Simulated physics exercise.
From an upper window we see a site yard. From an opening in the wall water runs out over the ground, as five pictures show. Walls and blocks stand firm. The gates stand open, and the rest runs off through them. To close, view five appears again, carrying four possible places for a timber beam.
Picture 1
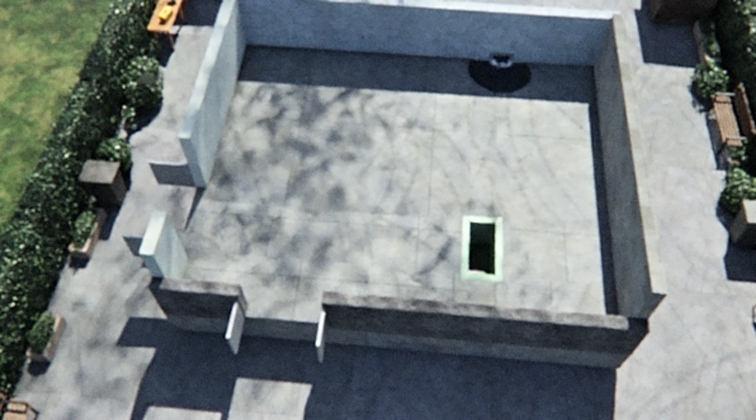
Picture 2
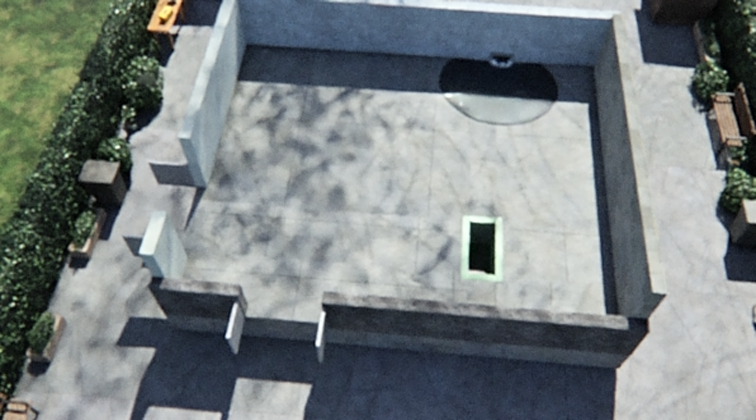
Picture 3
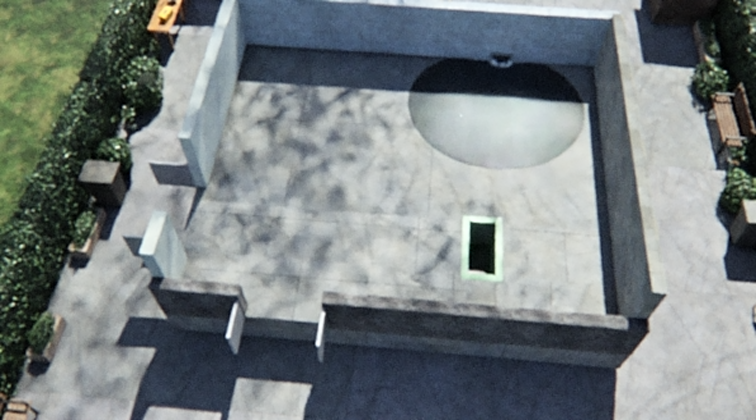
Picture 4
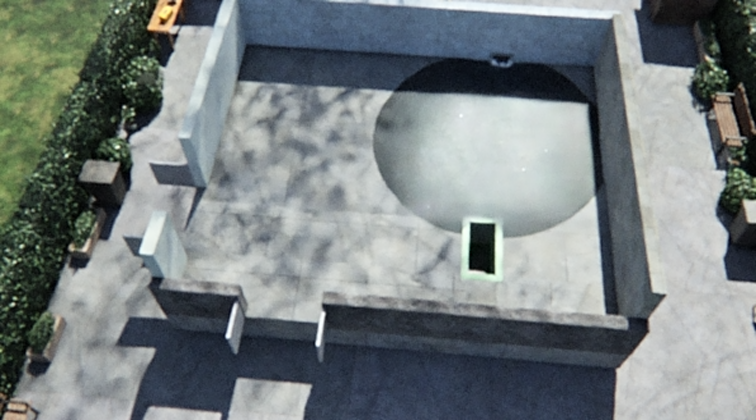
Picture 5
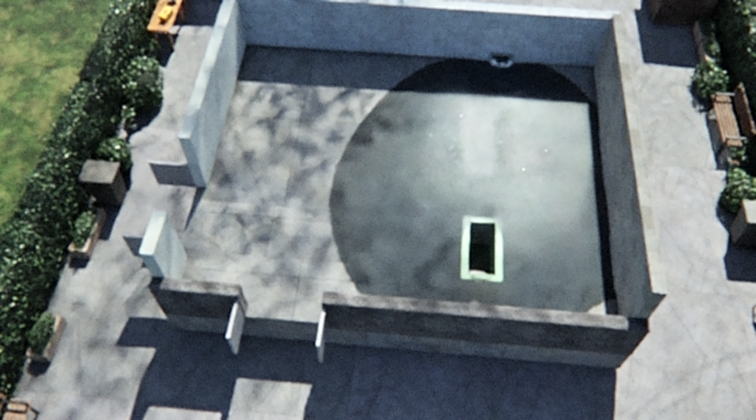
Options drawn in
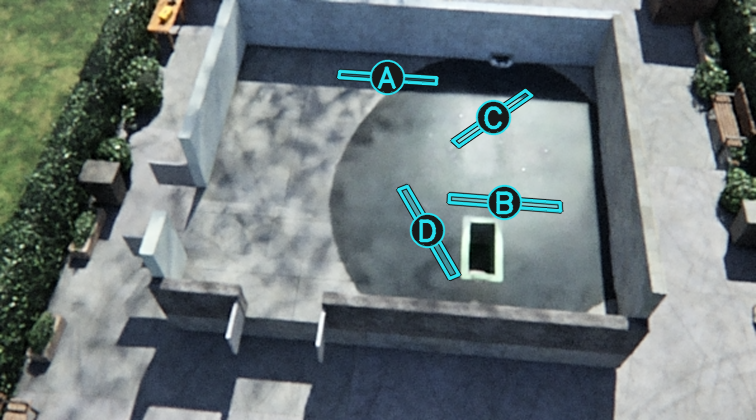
Walled site yard seen from above, with water spreading from an outfall in the back wall and surrounding a green-edged drain pit.
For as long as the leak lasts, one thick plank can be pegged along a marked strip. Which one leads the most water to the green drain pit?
The best position is D.
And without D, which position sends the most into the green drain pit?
A.
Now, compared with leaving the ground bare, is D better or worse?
It is better.
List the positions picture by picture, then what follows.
Outfall at (501, 57); green drain pit at (482, 248); open gate at (287, 308); open gate at (198, 221); water covers 2 % of the ground and shows as far out as (493, 87); green drain pit still dry.
Water covers 7 % of the ground and shows as far out as (501, 122); green drain pit still dry.
Water covers 17 % of the ground and shows as far out as (482, 164); green drain pit still dry.
Water covers 32 % of the ground and shows as far out as (501, 235); green drain pit taking water.
Water covers 52 % of the ground and shows as far out as (356, 279); green drain pit taking water.
On the marked copy, A from (339, 74) to (436, 80); B from (449, 198) to (560, 206); C from (455, 143) to (528, 93); D from (403, 188) to (454, 276).
With A, about 34 % of the stream runs into the green drain pit, about 62 % out by the gates.
With B, about 20 % of the stream runs into the green drain pit, about 78 % out by the gates.
With C, about 21 % of the stream runs into the green drain pit, about 77 % out by the gates.
With D, about 47 % of the stream runs into the green drain pit, about 50 % out by the gates.
